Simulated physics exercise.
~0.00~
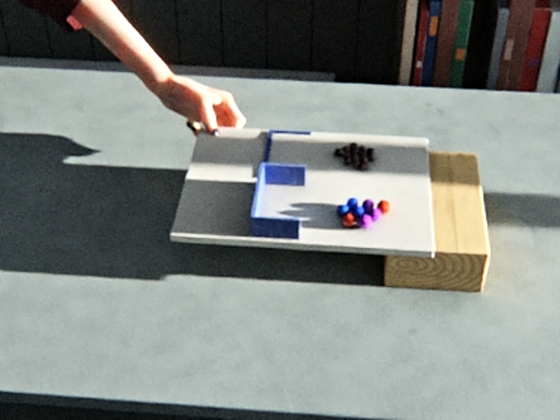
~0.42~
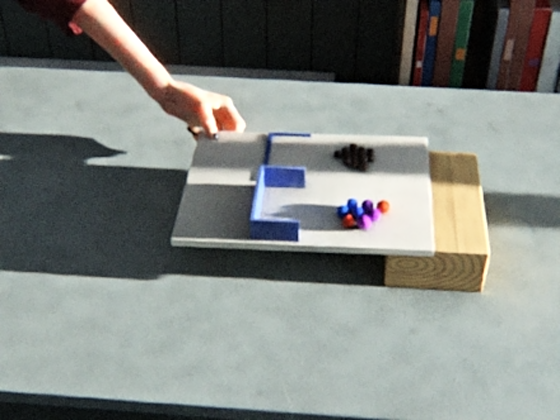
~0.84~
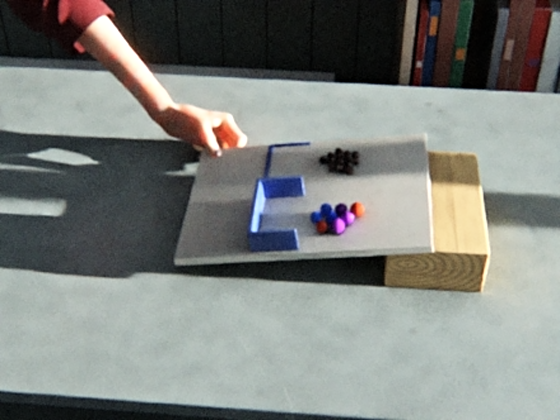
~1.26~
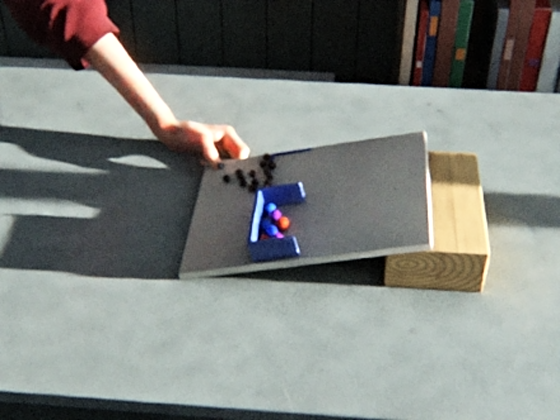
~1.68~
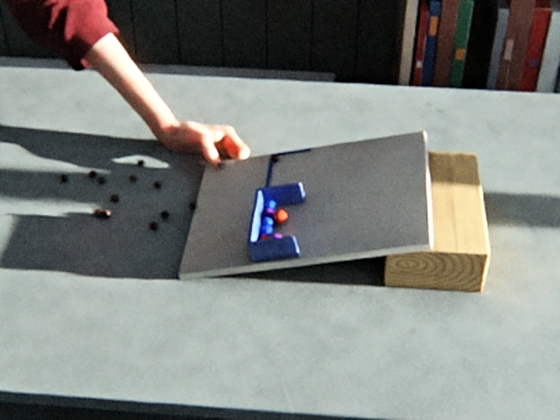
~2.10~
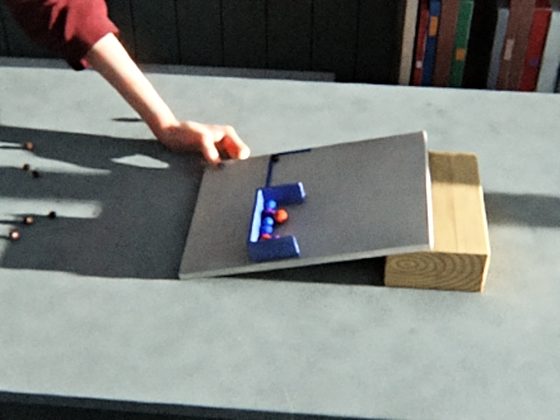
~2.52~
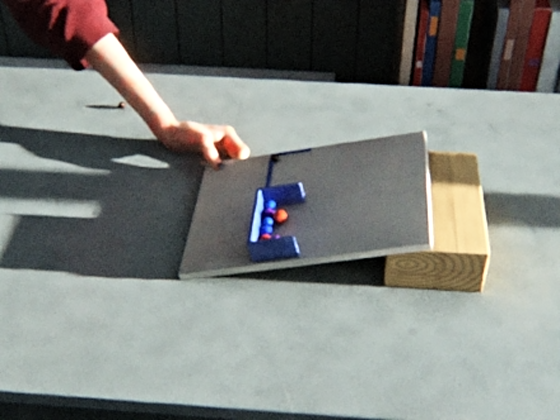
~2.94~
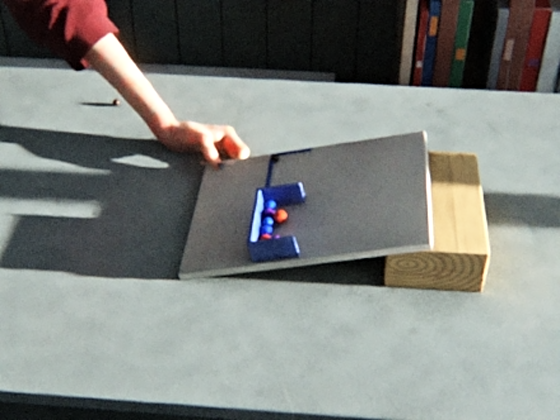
A hand in a dark red sleeve holds the left end of a pale board whose right end rests on a wooden block, on a grey counter seen from slightly above. Blue barriers stand on the board, with a heap of small black pieces at the back and a cluster of blue, purple and orange-red balls nearer. The hand lowers the left end, and both groups move left. The colourful balls stop inside the near bracket-shaped barrier, while the black pieces pass the far one and scatter across the counter. Finally, the board stays sloped, the balls still held.
